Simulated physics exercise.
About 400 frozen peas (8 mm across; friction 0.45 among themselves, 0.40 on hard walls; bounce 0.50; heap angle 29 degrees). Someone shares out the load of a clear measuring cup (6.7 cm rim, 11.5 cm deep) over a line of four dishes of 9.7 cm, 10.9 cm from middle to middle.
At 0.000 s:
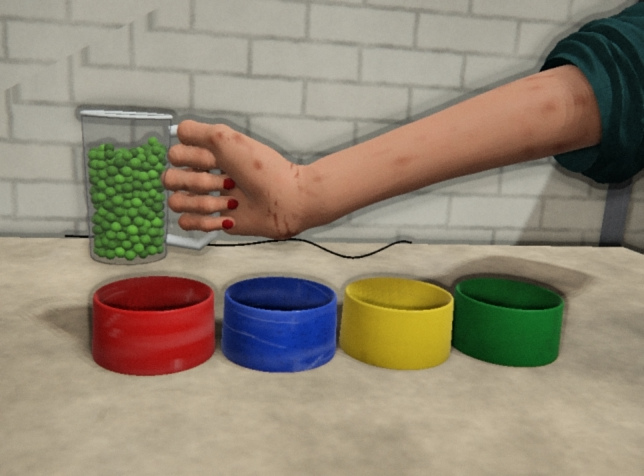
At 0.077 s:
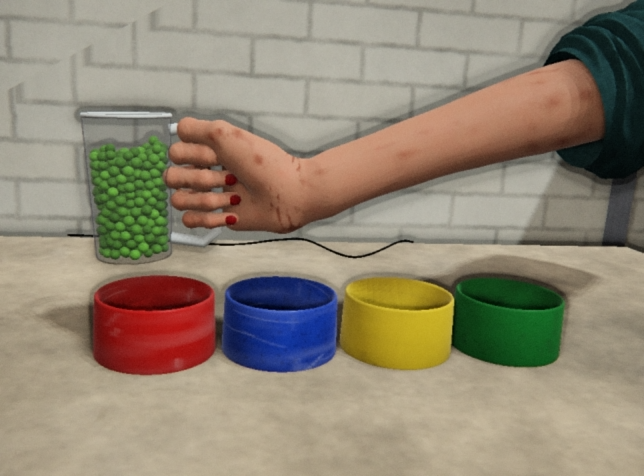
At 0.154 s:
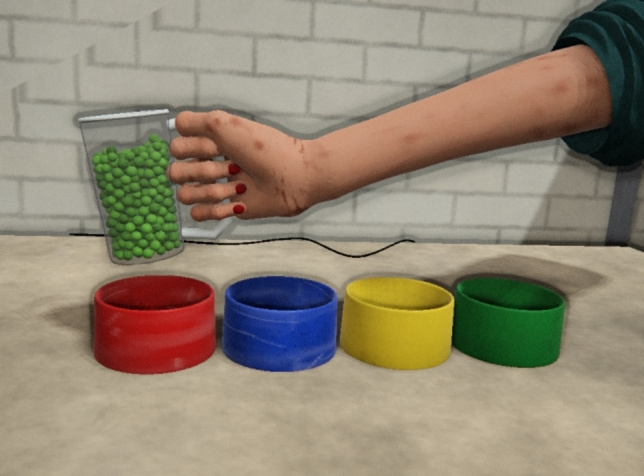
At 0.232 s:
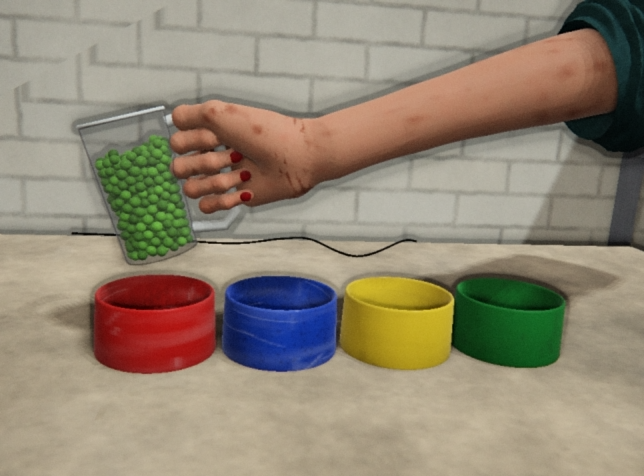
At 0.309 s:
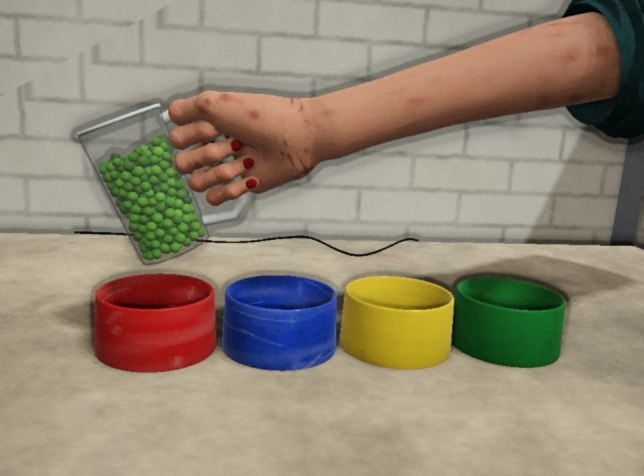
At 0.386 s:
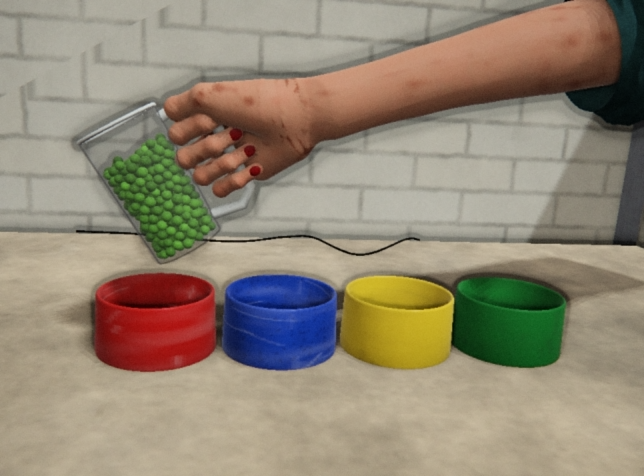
A pale, stone-like tabletop in front of a white brick wall is seen from the front and slightly above, in a view that stays still. Four round dishes, red, blue, yellow and green from left to right, stand in a row before a thin dark cord, while a hand reaching from the right holds a clear cup of green peas. The hand steadily tilts the cup leftward, shifting it slightly right.
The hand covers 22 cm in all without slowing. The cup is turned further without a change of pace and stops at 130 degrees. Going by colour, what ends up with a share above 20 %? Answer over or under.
Red: Over, blue: Under, green: Under, yellow: Under, counter: Under.
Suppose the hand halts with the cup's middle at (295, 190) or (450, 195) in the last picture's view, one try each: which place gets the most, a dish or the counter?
The winner: Red, then red.
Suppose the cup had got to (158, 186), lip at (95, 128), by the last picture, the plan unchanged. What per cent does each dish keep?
Red 20; blue 70; green 0; yellow 0.
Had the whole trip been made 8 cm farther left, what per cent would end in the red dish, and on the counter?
Red 0, counter 100.
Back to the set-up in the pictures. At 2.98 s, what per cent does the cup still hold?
Roughly 0 per cent.
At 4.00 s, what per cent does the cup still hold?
About 0 per cent.
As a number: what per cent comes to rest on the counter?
About 0 per cent.
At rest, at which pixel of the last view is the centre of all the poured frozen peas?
Near (156, 318).
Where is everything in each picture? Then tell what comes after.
Cup at (128, 187), tilt 0 degrees, lip at (83, 113), moved 0.0 cm; middle of the pieces at (132, 201); red dish at (155, 294); blue dish at (281, 294); yellow dish at (399, 294); green dish at (508, 294), in the first frame.
Cup at (131, 187), tilt 2 degrees, lip at (83, 115), moved 0.1 cm; middle of the pieces at (135, 200), in the second frame.
Cup at (136, 187), tilt 9 degrees, lip at (81, 120), moved 0.6 cm; middle of the pieces at (142, 200), in the third frame.
Cup at (142, 187), tilt 16 degrees, lip at (80, 127), moved 1.0 cm; middle of the pieces at (150, 199), in the fourth frame.
Cup at (148, 186), tilt 23 degrees, lip at (79, 135), moved 1.5 cm; middle of the pieces at (157, 198), in the fifth frame.
Cup at (154, 186), tilt 30 degrees, lip at (80, 143), moved 1.9 cm; middle of the pieces at (164, 197); red dish at (157, 291); blue dish at (281, 292); yellow dish at (399, 293); green dish at (510, 294). The cup turns about 95 degrees a second and travels 6 cm a second, in the sixth frame.
Then, at 1.94 s, tilt 130 degrees; cup holds 0 %, red 100 %.
After 2.98 s, tilt 130 degrees; cup holds 0 %, red 100 %.
Then, at 4.00 s, tilt 130 degrees; cup holds 0 %, red 100 %.
In the end, at 4.3 s, red 100 %, blue 0 %, green 0 %, yellow 0 %, counter 0 %.
